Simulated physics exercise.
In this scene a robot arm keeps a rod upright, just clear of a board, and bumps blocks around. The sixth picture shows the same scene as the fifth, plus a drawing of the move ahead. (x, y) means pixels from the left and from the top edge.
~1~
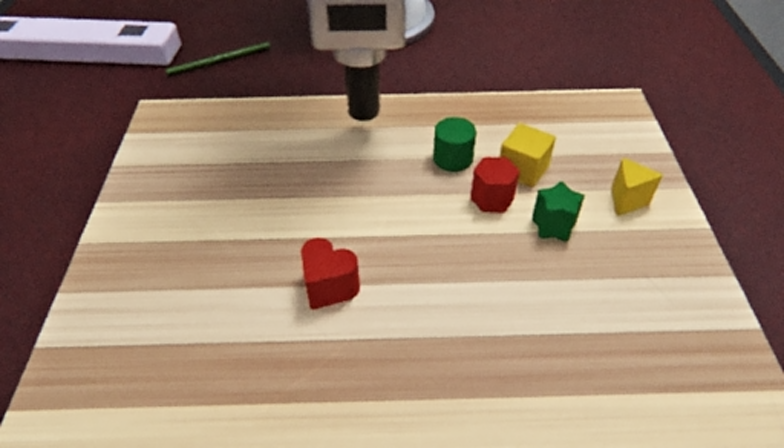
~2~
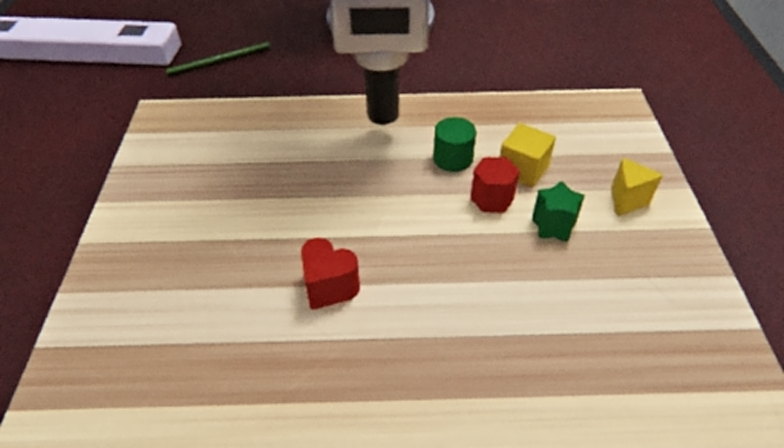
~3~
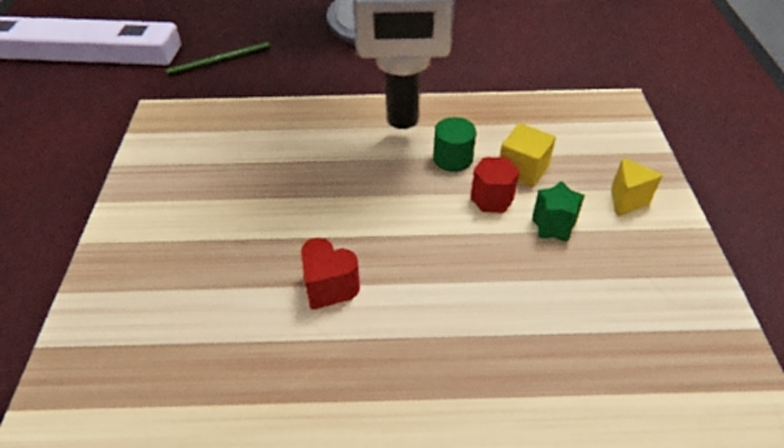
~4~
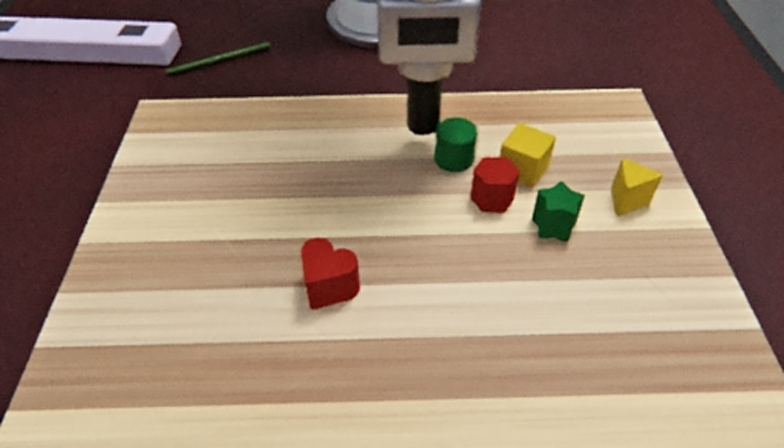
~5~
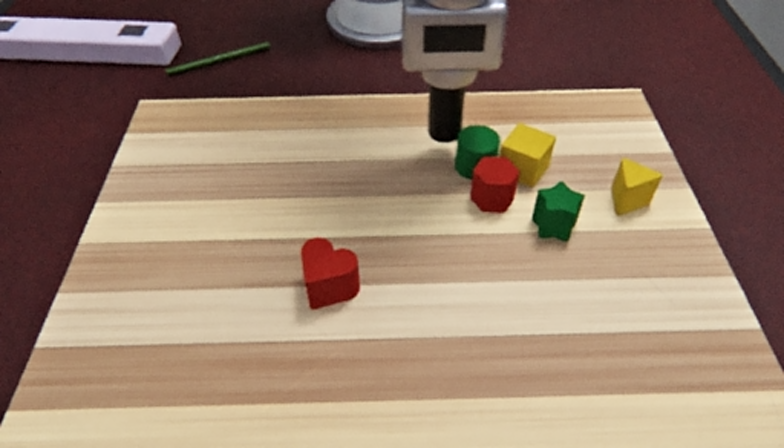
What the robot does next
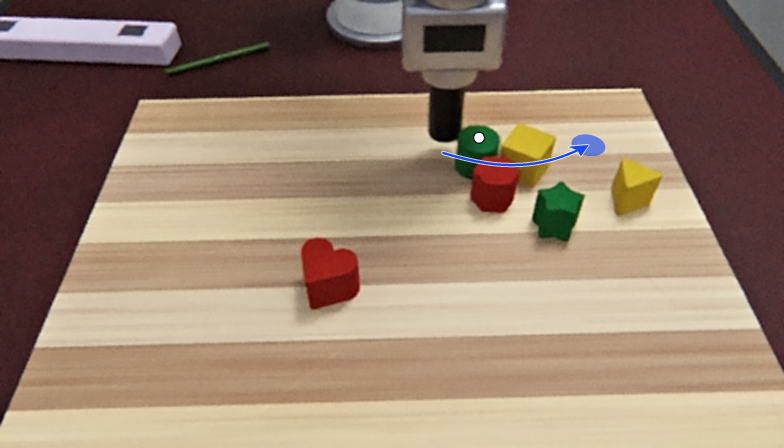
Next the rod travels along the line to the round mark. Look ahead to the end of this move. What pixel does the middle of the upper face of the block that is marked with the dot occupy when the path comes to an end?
The centre of its top will be at (532, 163).
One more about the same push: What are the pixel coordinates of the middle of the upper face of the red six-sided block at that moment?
Its top middle will sit at (508, 186).
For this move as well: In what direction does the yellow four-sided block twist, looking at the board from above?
From the top: Counterclockwise.
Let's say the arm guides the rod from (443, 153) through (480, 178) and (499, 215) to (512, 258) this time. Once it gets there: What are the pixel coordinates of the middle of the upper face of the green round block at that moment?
Close to (545, 181).
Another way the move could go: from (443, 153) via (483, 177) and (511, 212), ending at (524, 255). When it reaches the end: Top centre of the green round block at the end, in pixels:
Just about (565, 193).
The drawn path runs from (443, 153) through (494, 164) and (546, 161) to (588, 145); the dot is on the green round block.
The first path, step by step. One third of the way, rod (497, 145); green round block (522, 158); red six-sided block (507, 185), turned 25° clockwise; yellow four-sided block (565, 151), turned 65° anticlockwise.
Two thirds of the way, rod (553, 142); green round block (532, 163); red six-sided block (508, 186), turned 30° clockwise; yellow four-sided block (580, 154), turned 60° anticlockwise.
At the end, rod (594, 126); green round block (532, 163); red six-sided block (508, 186), turned 30° clockwise; yellow four-sided block (582, 154), turned 55° anticlockwise; yellow three-sided block not moved.
